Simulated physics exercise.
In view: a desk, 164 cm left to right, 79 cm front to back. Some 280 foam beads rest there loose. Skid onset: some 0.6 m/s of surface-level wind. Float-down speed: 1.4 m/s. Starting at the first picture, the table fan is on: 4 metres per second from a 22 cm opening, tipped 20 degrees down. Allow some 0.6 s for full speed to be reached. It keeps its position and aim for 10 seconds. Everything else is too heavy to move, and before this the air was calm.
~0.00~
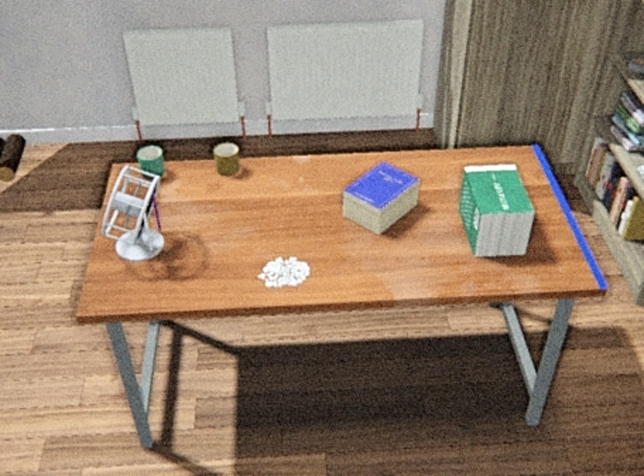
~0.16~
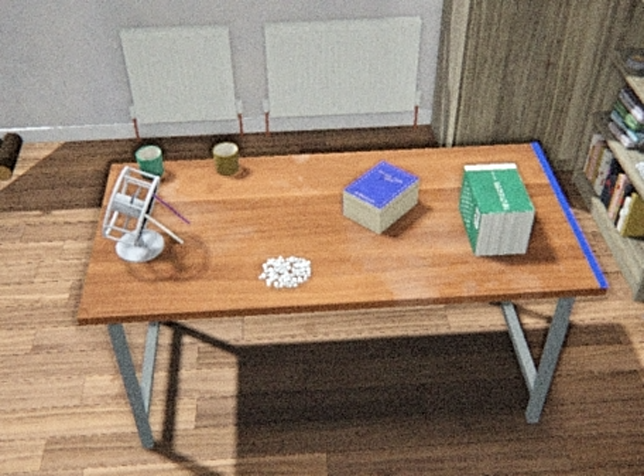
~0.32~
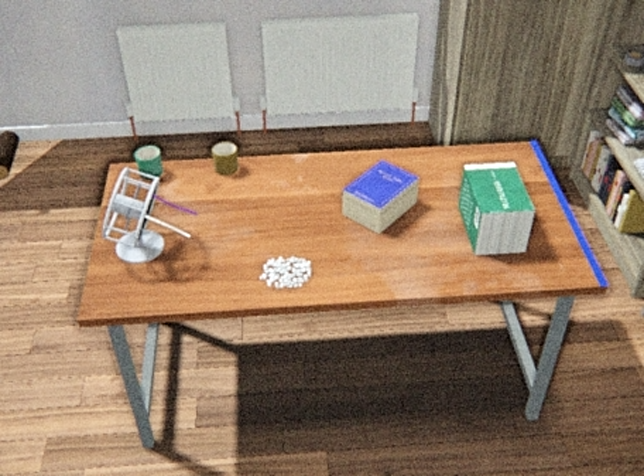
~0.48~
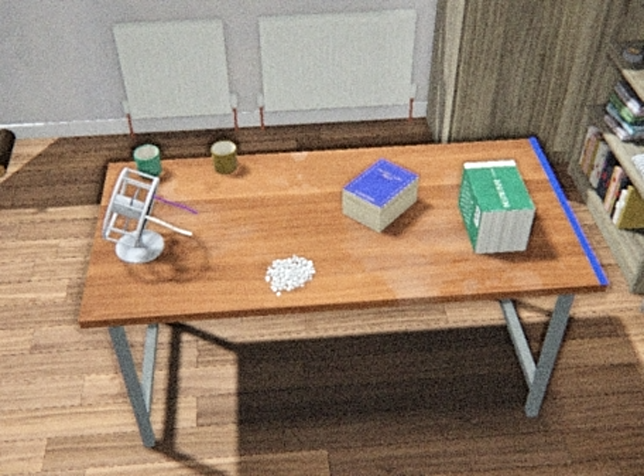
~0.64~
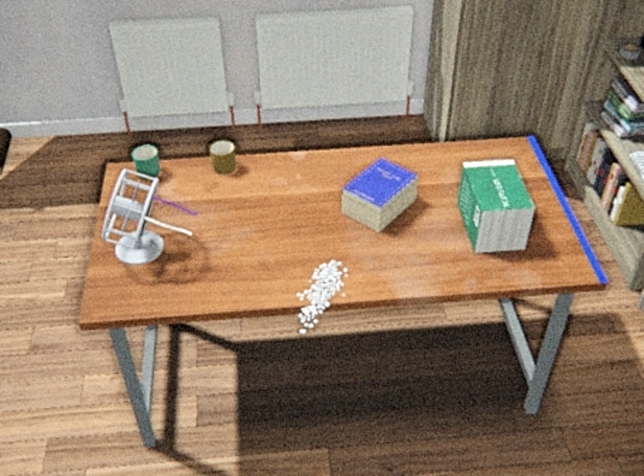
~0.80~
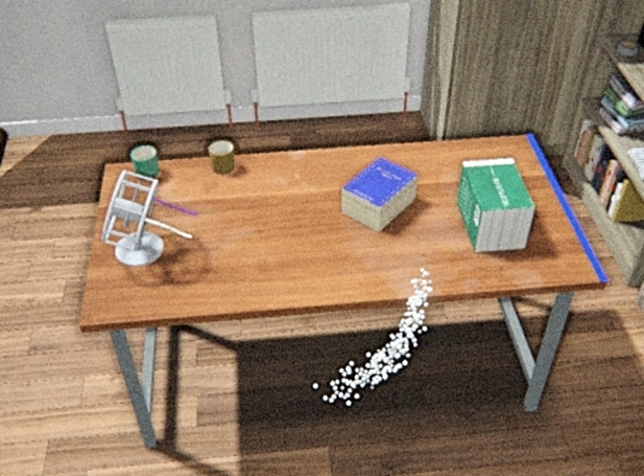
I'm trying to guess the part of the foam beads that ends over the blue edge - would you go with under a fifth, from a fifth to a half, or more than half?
I would go with under a fifth.
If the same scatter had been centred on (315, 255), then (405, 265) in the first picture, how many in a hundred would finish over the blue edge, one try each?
About 25 and 30 in a hundred, in that order.
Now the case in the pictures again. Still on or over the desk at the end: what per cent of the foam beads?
Roughly 0 %.
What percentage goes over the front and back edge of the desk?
About 100 per cent front and 0 per cent back.
After 2.0 s, 0 % are over the blue edge; 100 % have settled or left.
After 3.2 s, 0 % are over the blue edge; 100 % have settled or left.
After 5.5 s, 0 % are over the blue edge; 100 % have settled or left.
After 10.0 s, at the end, 0 % are over the blue edge.
